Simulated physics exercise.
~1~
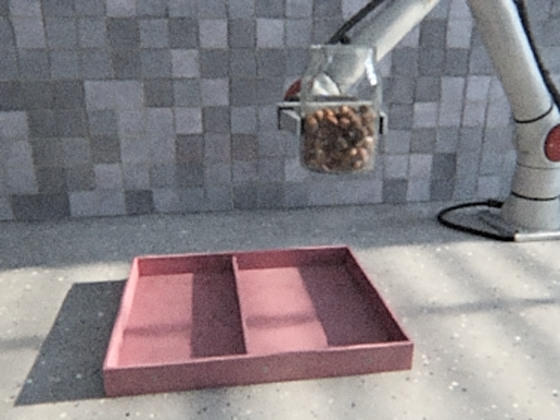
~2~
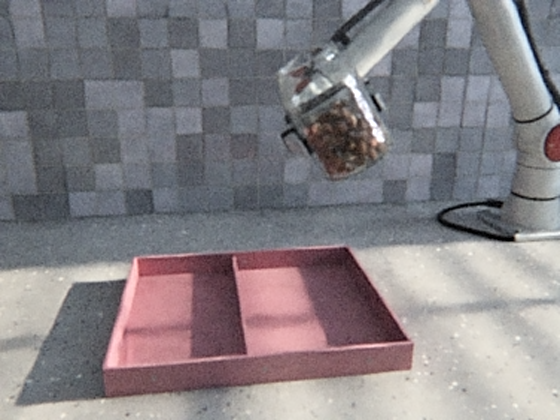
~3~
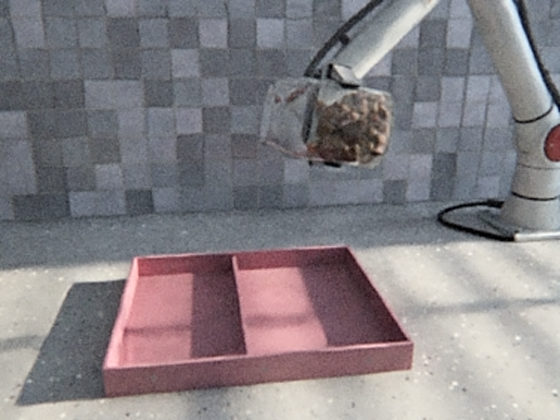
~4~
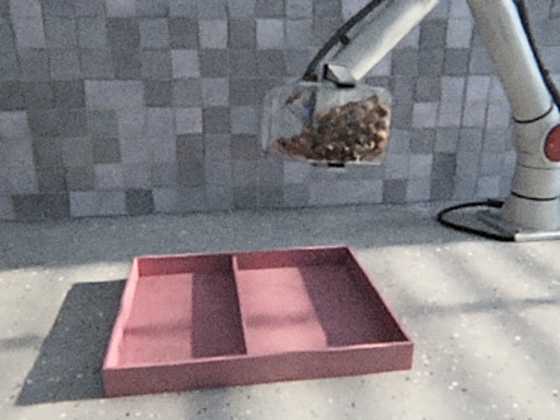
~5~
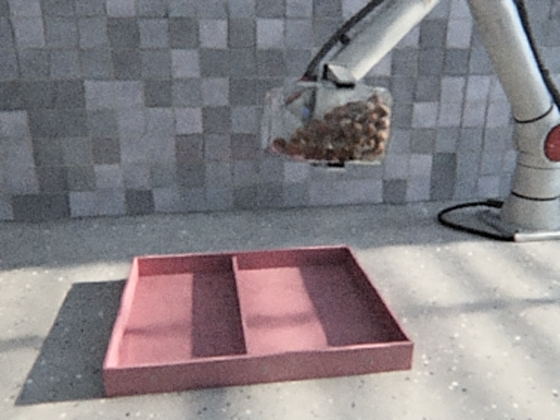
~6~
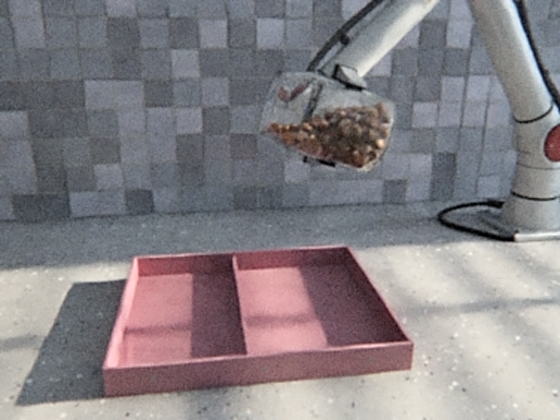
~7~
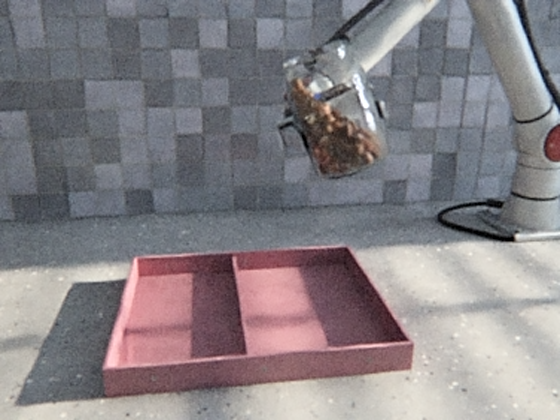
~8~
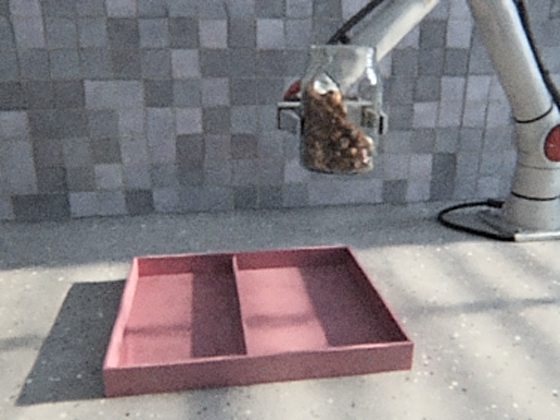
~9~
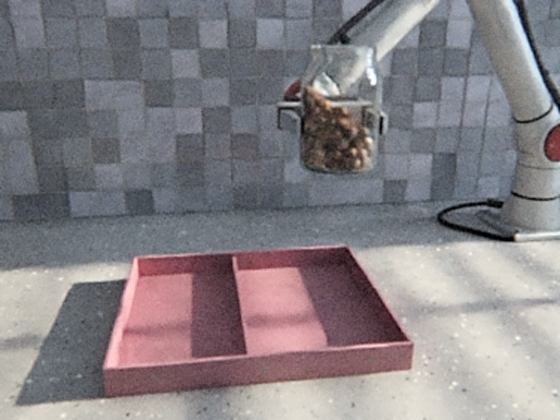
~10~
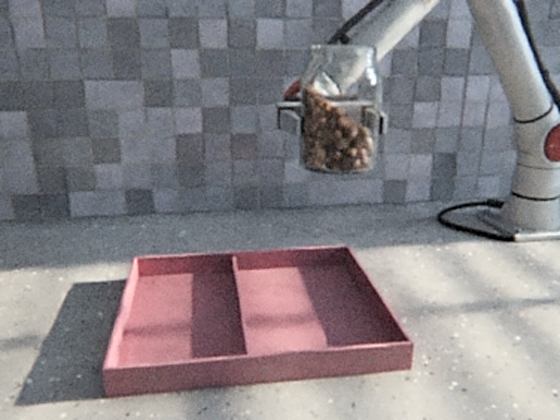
We see a robot arm holding a clear jar partly filled with hazelnuts above a pink divided tray; it tips the jar leftward onto its side, holds it there, then turns it upright again, with the nuts still inside and the tray empty.
